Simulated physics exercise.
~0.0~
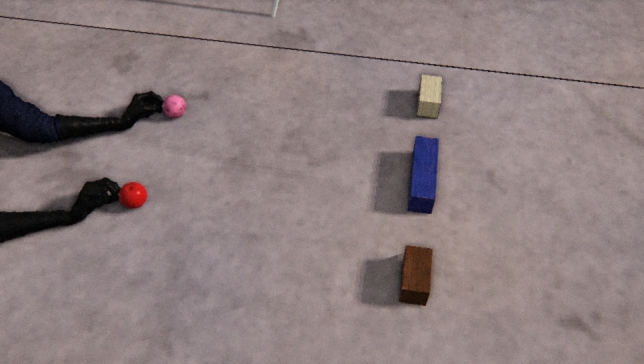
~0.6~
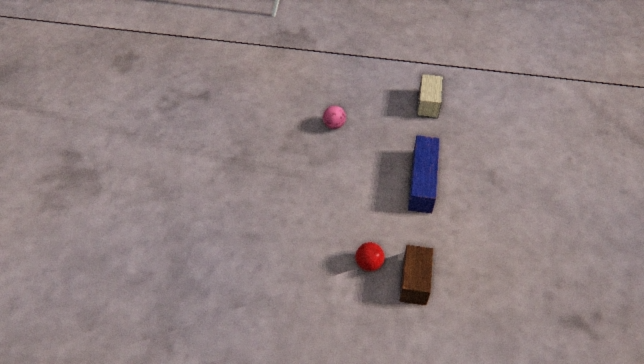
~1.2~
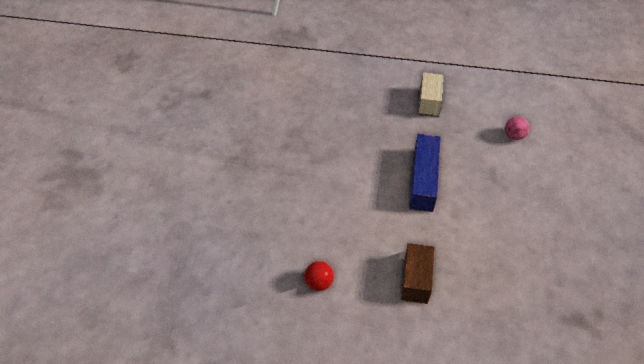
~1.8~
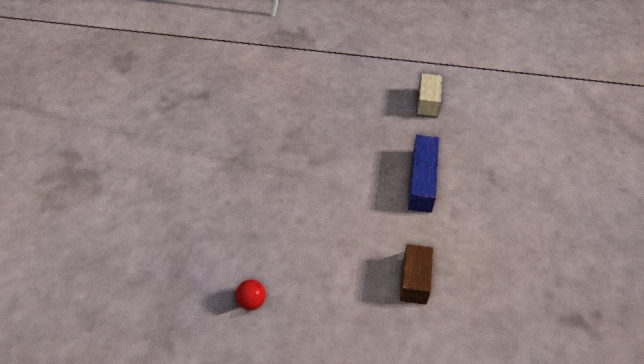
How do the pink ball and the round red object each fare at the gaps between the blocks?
The pink ball passes through its gap and rolls on to the right, while the round red object hits a block and rolls back to the left.
